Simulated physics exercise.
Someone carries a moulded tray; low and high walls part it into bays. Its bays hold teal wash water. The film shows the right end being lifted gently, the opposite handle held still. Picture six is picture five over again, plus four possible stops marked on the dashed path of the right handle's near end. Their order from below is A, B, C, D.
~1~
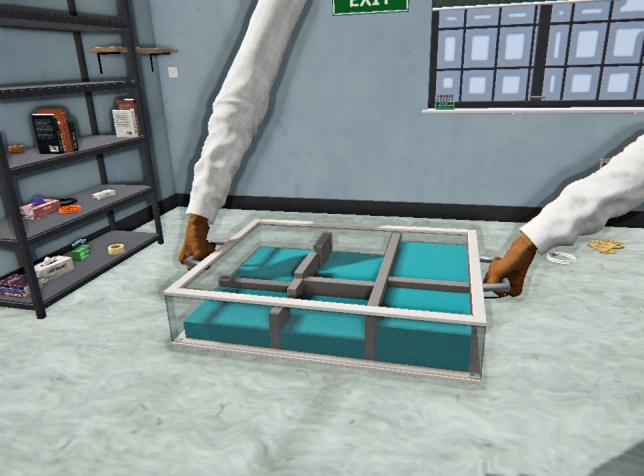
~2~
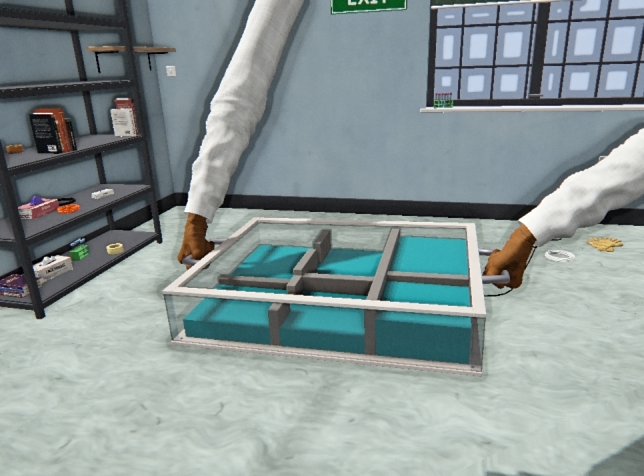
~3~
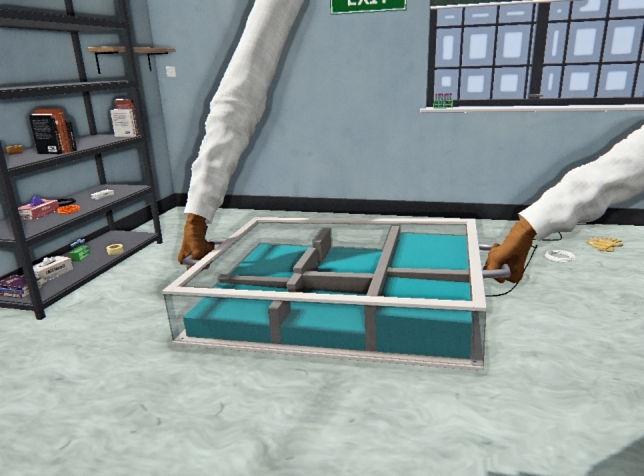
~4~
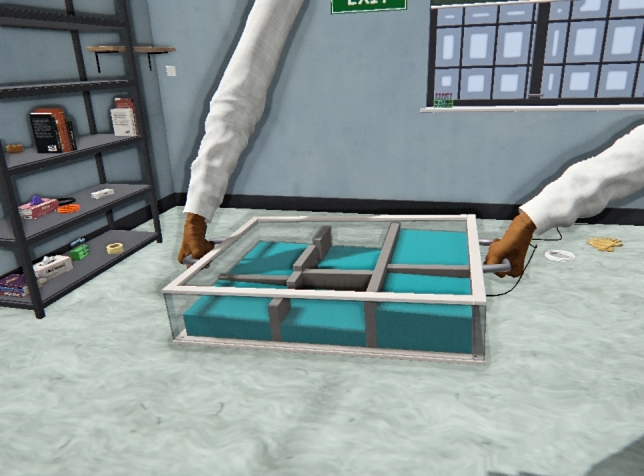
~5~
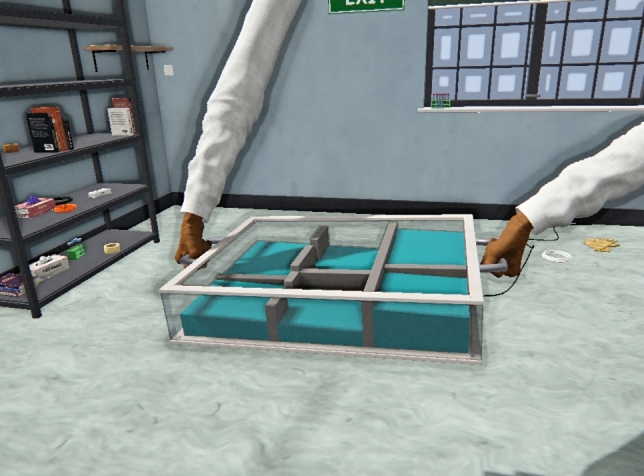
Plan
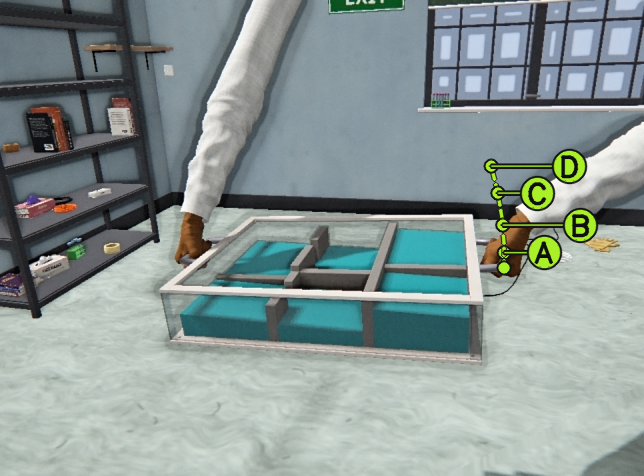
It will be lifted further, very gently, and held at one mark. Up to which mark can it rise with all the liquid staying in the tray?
D.
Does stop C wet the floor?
No, that is safe.
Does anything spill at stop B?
No, not at all.
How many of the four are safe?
All four.
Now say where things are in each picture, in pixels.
The tray is level; deepest in the back right bay, at (429, 263), shallowest in the back middle; right handle at (503, 274).
Tipped about 1° down to the left; no wall is crossed; right handle at (503, 266).
Tipped about 2° down to the left; no wall is crossed; right handle at (503, 260).
Tipped about 3° down to the left; no wall is crossed; right handle at (503, 255).
Tipped about 3° down to the left; deepest in the back right bay, at (426, 249), shallowest in the back middle; right handle at (500, 254).
On the marked copy, A at (504, 252); B at (502, 225); C at (497, 193); D at (491, 166).
Choosing A, nothing spills; the back right bay holds the most.
Choosing B, nothing spills; the back right bay holds the most.
Choosing C, nothing spills; the back right bay holds the most.
Choosing D, nothing spills; the back left bay holds the most.
